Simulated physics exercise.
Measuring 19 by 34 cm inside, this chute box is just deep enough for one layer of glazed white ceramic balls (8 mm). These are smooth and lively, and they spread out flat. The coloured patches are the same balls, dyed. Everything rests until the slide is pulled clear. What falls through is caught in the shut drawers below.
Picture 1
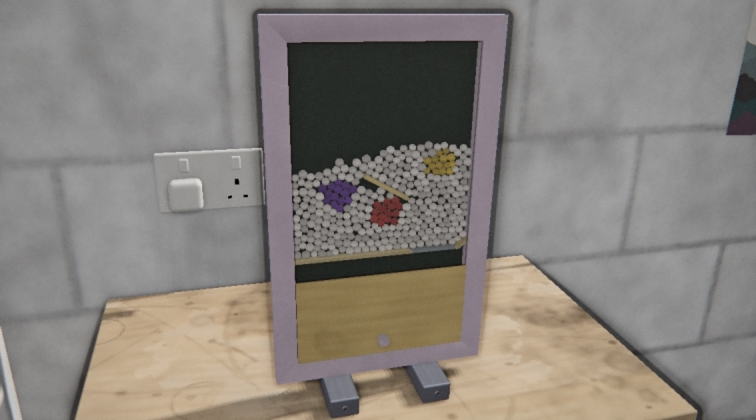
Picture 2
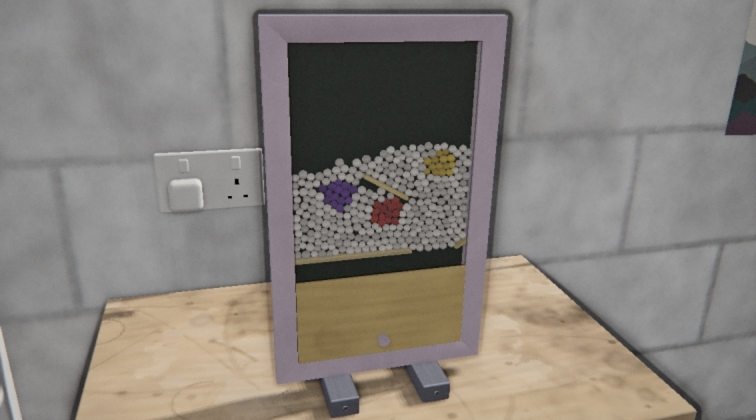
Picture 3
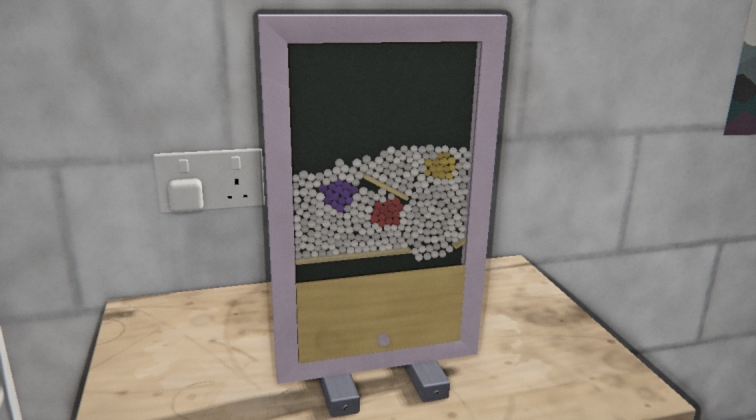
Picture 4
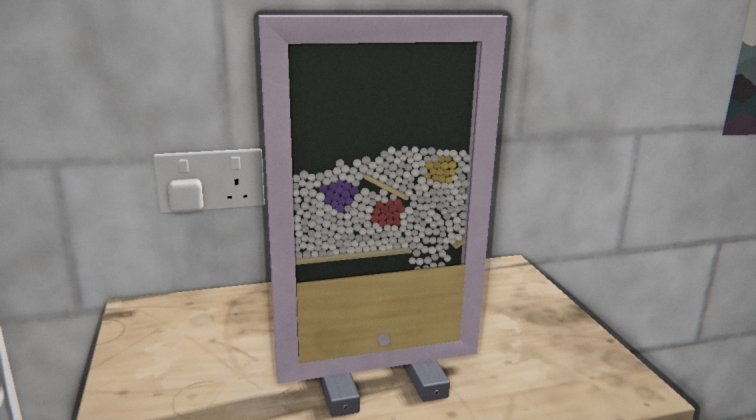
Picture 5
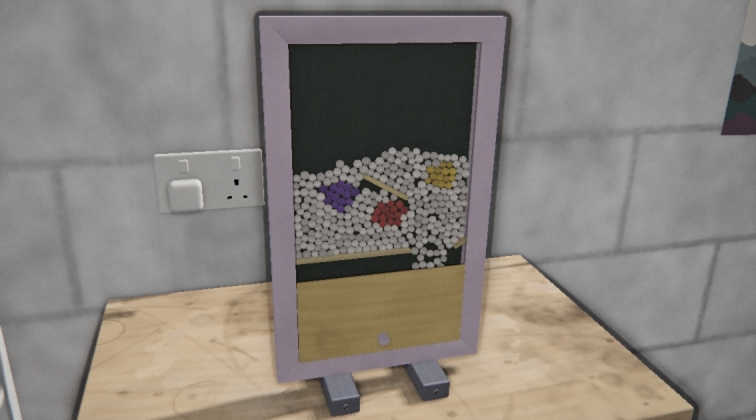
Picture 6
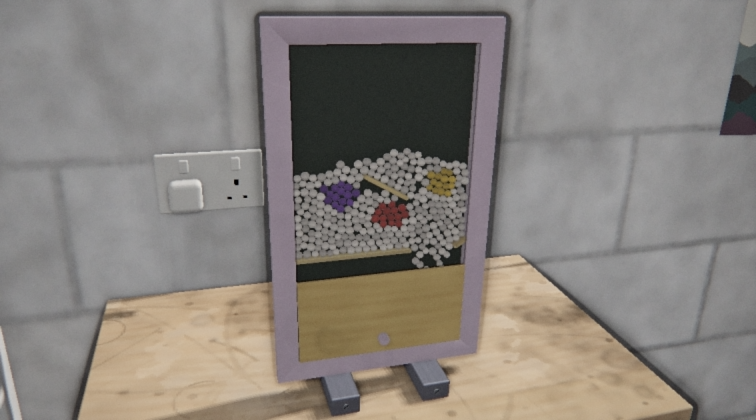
White balls with purple, red and yellow patches sinking slightly at the right as some drop through a gap opening below.
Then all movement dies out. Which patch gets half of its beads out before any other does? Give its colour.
First to half empty: Yellow.
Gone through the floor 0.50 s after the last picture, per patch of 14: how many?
Count out below - red 10, purple 0, yellow 14.
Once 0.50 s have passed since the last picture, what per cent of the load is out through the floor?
About 60 %.
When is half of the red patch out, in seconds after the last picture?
I'd put it near 0.4 seconds.
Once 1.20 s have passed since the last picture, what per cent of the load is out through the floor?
Share out below: Approx. 80 per cent.
Then, 0.15 s after the last picture, 25 % are out; out of 14, red 0, purple 0, yellow 0.
Then, 0.50 s after the last picture, 60 % are out; out of 14, red 10, purple 0, yellow 14.
Then, 1.20 s after the last picture, 80 % are out; out of 14, red 14, purple 12, yellow 14.
At rest 2.9 s after the last picture, 85 % are out; out of 14, red 14, purple 14, yellow 14; half out at red 0.43 s, purple 0.81 s, yellow 0.24 s.
